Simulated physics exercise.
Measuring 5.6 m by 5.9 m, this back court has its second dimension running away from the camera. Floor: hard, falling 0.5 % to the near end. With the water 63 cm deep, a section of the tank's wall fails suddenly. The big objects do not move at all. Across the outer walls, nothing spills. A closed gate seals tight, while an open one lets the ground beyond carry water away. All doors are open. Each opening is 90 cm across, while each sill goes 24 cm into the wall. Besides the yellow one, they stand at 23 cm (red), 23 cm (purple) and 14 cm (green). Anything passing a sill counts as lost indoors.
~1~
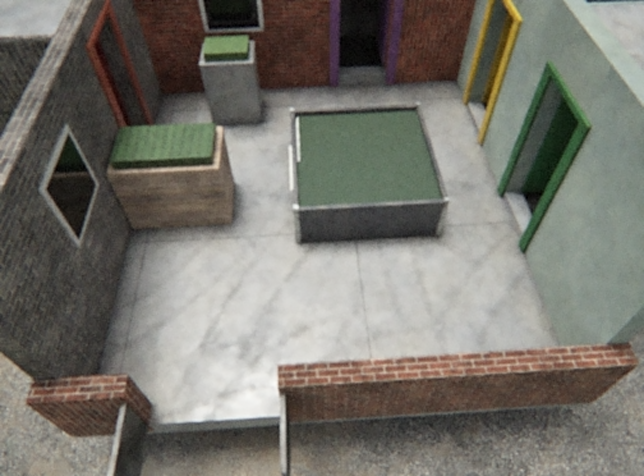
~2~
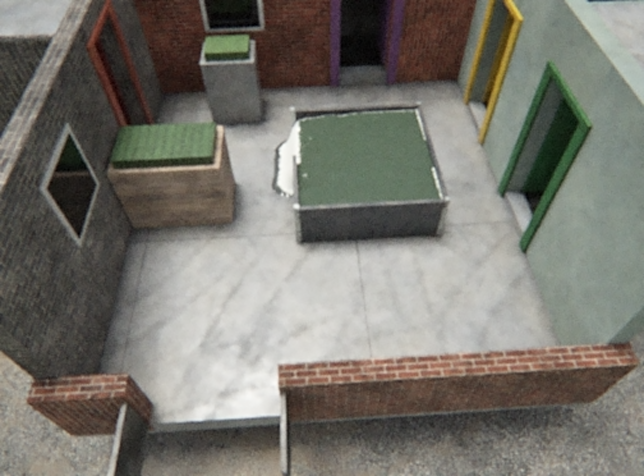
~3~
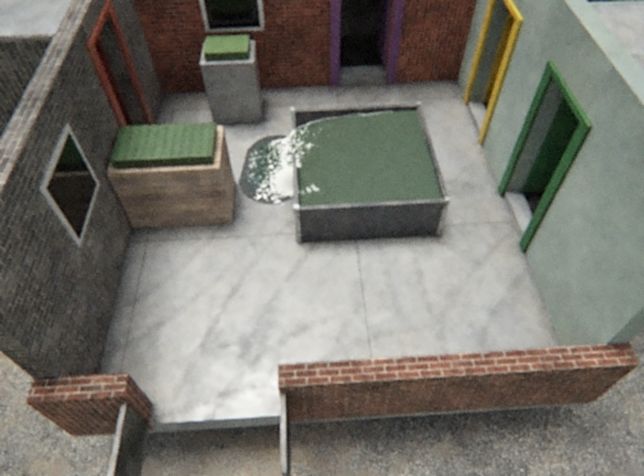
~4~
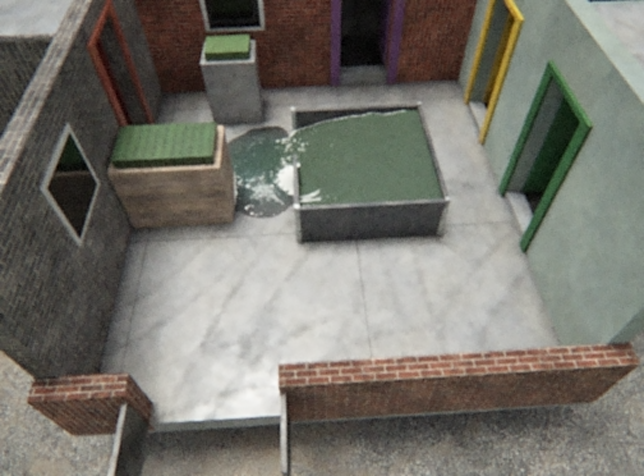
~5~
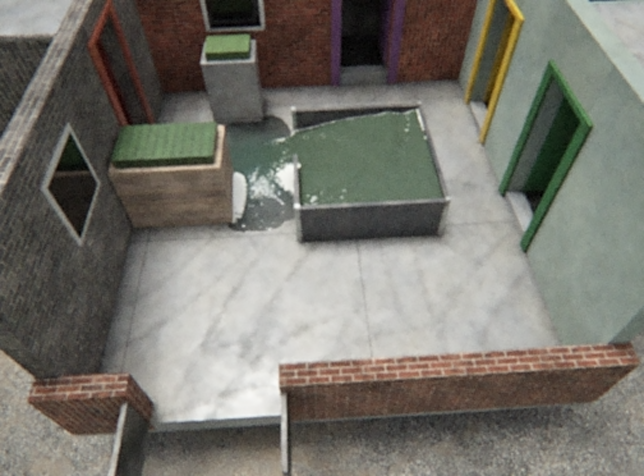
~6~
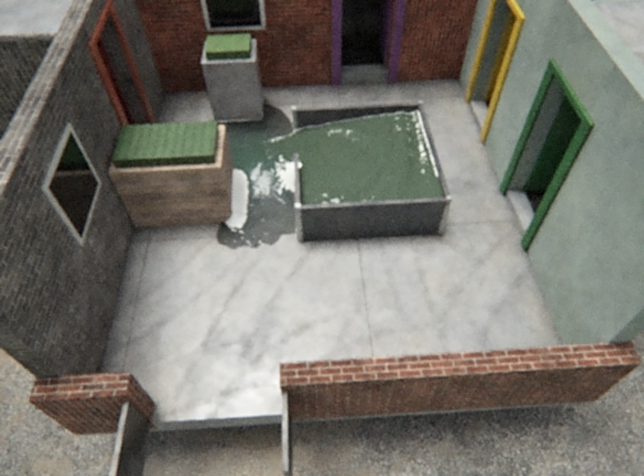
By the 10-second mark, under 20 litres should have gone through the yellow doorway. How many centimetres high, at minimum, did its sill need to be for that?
It needed to be about 10.5 cm high.
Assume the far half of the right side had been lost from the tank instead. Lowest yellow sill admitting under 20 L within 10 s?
About 30 cm.
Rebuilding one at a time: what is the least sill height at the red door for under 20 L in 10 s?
For the red door, about 33 cm.
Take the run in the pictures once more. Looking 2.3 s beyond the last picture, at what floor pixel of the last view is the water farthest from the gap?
Around pixel (95, 404).
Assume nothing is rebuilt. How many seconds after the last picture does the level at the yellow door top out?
4.5 s.
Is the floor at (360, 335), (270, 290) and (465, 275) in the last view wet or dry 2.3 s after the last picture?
Status: Submerged / submerged / clear.
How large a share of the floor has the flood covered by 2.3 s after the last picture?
Wet: Close to 45 %.
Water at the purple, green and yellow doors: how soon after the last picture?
Arrives: Purple 2.4 s / green 4.5 s / yellow 3.4 s.
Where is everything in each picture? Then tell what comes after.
The first picture shows the tank at (363, 156) is whole and still, 63 cm deep; the yellow door at (488, 71) is dry.
In the second picture, the front is at (280, 190), 0.3 m from the gap at (297, 155); 0.3 m2 of floor is wet, 63 cm left at the back.
In the third picture, the gap is at (297, 157), the front 0.8 m out at (245, 183); the back of the tank holds 63 cm.
In the fourth picture, water pours out at (298, 158) and has run 1.3 m, to a hidden place; about 8 cm deep outside, 63 cm at the back.
In the fifth picture, the front is at a hidden place, 1.9 m from the gap at (298, 158); 2.8 m2 of floor is wet, 62 cm left at the back.
In the sixth picture, water pours out at (299, 157) and has run 2.5 m, to a hidden place; about 6 cm deep outside, 54 cm at the back; the yellow door at (490, 70), 3.3 m from the gap, is still 3.3 m from the nearest water.
Then, 0.7 s after the last picture water covers 25 % of the floor, deepest (37 cm) near (292, 164); it has not reached the yellow door.
Then, 2.3 s after the last picture water covers 45 % of the floor, deepest (36 cm) near (164, 96); it has not reached the yellow door.
Then, 9.3 s after the last picture water covers 90 % of the floor, deepest (12 cm) near (456, 94); 11 cm at the yellow door, 44 litres in over its 9 cm sill.
At the yellow door as built, the water peaked near 14 cm, 4.5 s after the last picture.
With a sill of 9 cm, 44 litres would have come in within the 10 s; with 12 cm, 8 litres. So under 20 litres takes about 10.5 cm.
